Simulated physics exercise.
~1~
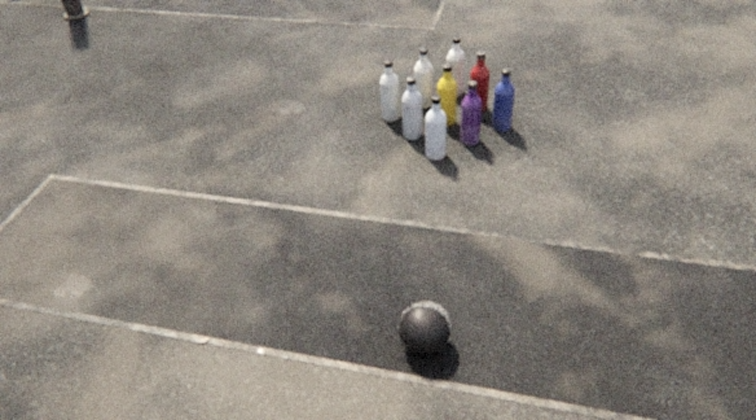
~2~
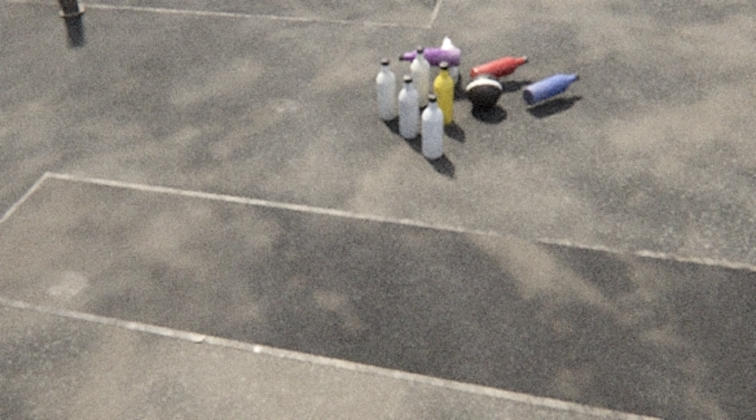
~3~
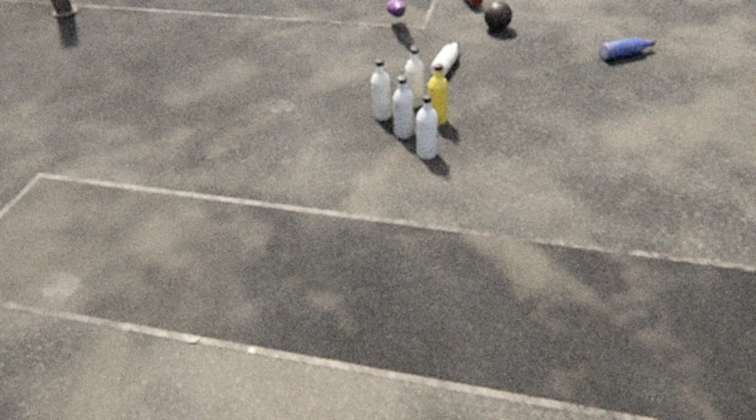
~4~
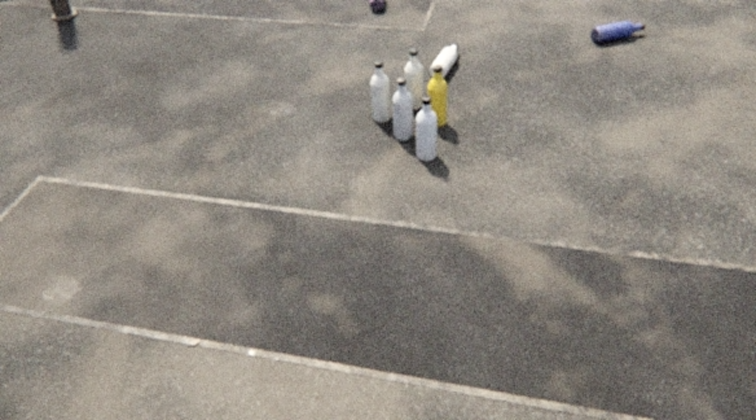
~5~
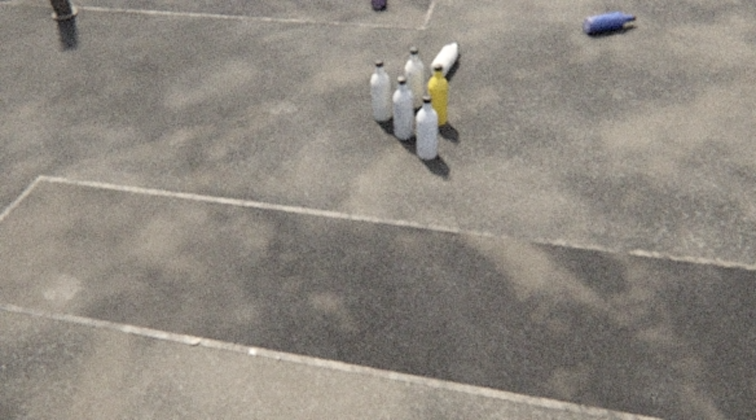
Dark ball rolling into nine standing bottles, knocking over purple, red, blue and one white, leaving yellow and four white upright.
